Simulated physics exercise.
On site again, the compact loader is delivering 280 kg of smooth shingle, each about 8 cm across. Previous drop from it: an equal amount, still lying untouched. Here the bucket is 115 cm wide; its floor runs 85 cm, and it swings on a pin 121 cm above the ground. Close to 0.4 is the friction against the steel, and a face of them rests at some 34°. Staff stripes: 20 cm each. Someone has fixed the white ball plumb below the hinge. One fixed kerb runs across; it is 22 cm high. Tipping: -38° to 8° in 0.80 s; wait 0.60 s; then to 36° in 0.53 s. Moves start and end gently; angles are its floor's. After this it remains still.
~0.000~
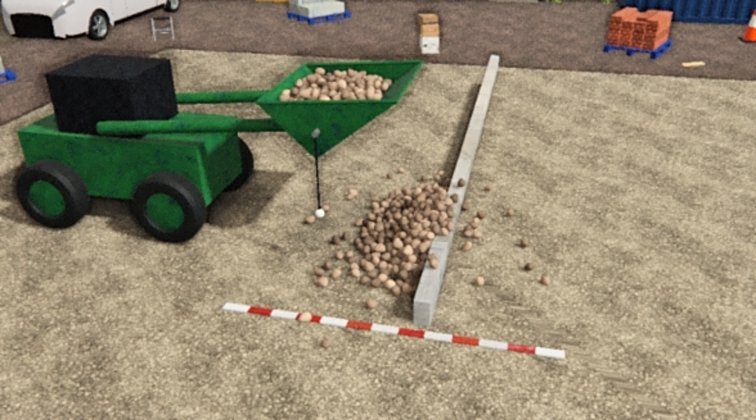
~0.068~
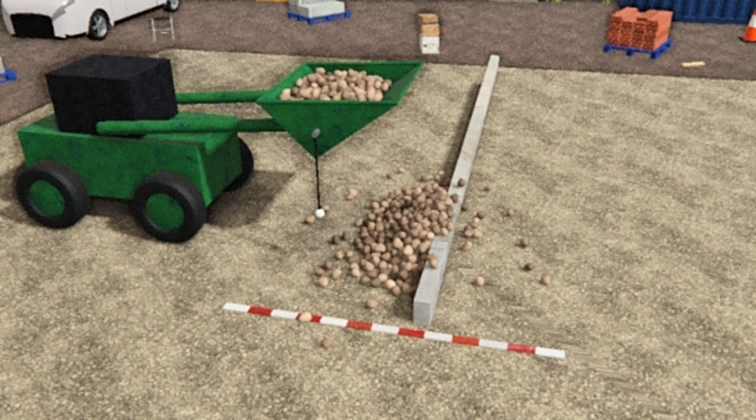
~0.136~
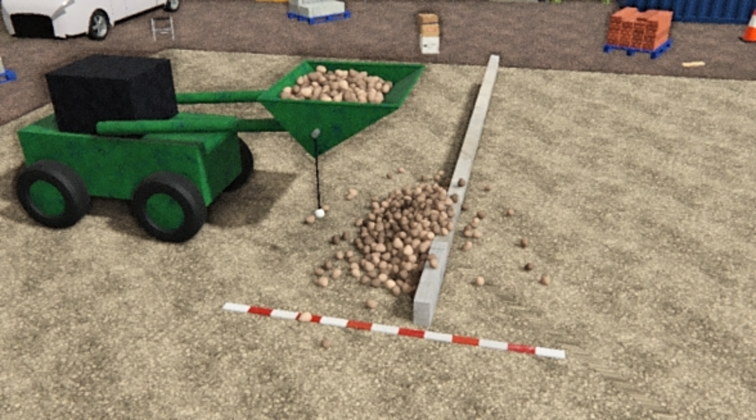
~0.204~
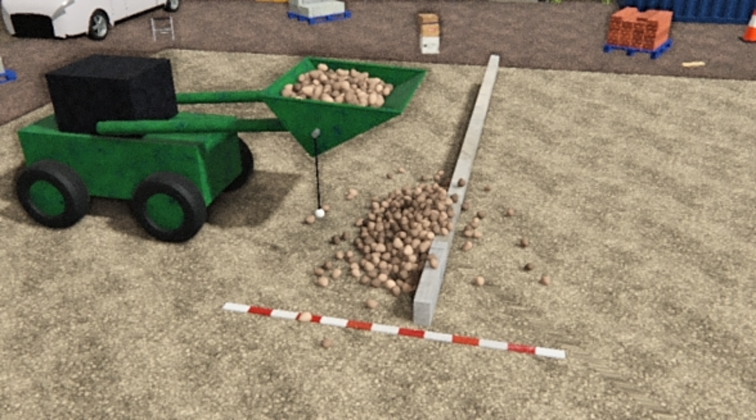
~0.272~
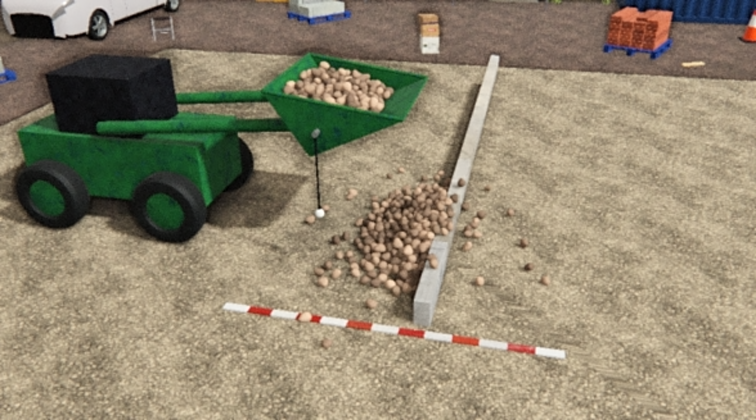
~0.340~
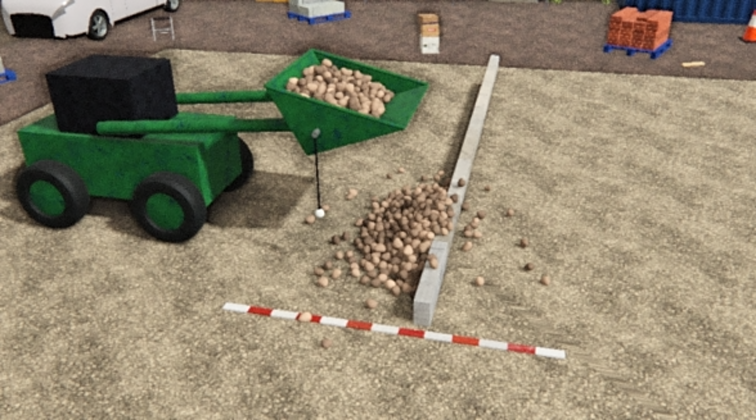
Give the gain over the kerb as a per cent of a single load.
23 %.
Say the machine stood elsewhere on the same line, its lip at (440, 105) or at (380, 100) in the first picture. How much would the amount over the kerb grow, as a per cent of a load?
90 % and 10 %.
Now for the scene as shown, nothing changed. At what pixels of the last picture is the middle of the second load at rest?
Middle: Approx. (421, 222) px.
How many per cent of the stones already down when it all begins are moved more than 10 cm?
I'd say roughly 15 per cent of them.
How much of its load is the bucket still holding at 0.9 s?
It still holds about 100 per cent.
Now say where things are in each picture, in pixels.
In the first picture, the bucket is at -38°, its lip at (397, 102); the top of the load is at (338, 79). The earlier load is highest near (443, 213), 27 cm above ground level, 96 % on this side of the kerb, 4 % over the kerb.
In the second picture, lip at (398, 103), floor tilted -37°, highest stones at (338, 79); the stones move at 0.1 m/s on average.
In the third picture, lip at (399, 107), floor tilted -34°, highest stones at (329, 78); the stones move at 0.2 m/s on average.
In the fourth picture, lip at (401, 113), floor tilted -31°, highest stones at (323, 75); the stones move at 0.2 m/s on average.
In the fifth picture, the bucket is at -26°, its lip at (403, 120); the top of the load is at (319, 73); the stones move at 0.2 m/s on average.
In the sixth picture, the bucket is at -20°, its lip at (404, 129); the top of the load is at (317, 71); the stones move at 0.3 m/s on average.
After 0.6 s the floor is at 1°; in per cent of one load, 100 in the bucket, 96 on this side of the kerb, 4 over the kerb; the foremost stones are at (503, 238).
After 0.9 s the floor is at 8°; in per cent of one load, 100 in the bucket, 96 on this side of the kerb, 4 over the kerb; the foremost stones are at (503, 238).
After 2.4 s the floor is at 36°; in per cent of one load, 11 in the bucket, 177 on this side of the kerb, 12 over the kerb; the foremost stones are at (555, 252).
After 5.0 s the floor is at 36°; in per cent of one load, 0 in the bucket, 173 on this side of the kerb, 27 over the kerb; the foremost stones are at (571, 246). Net gain over the kerb, 23.
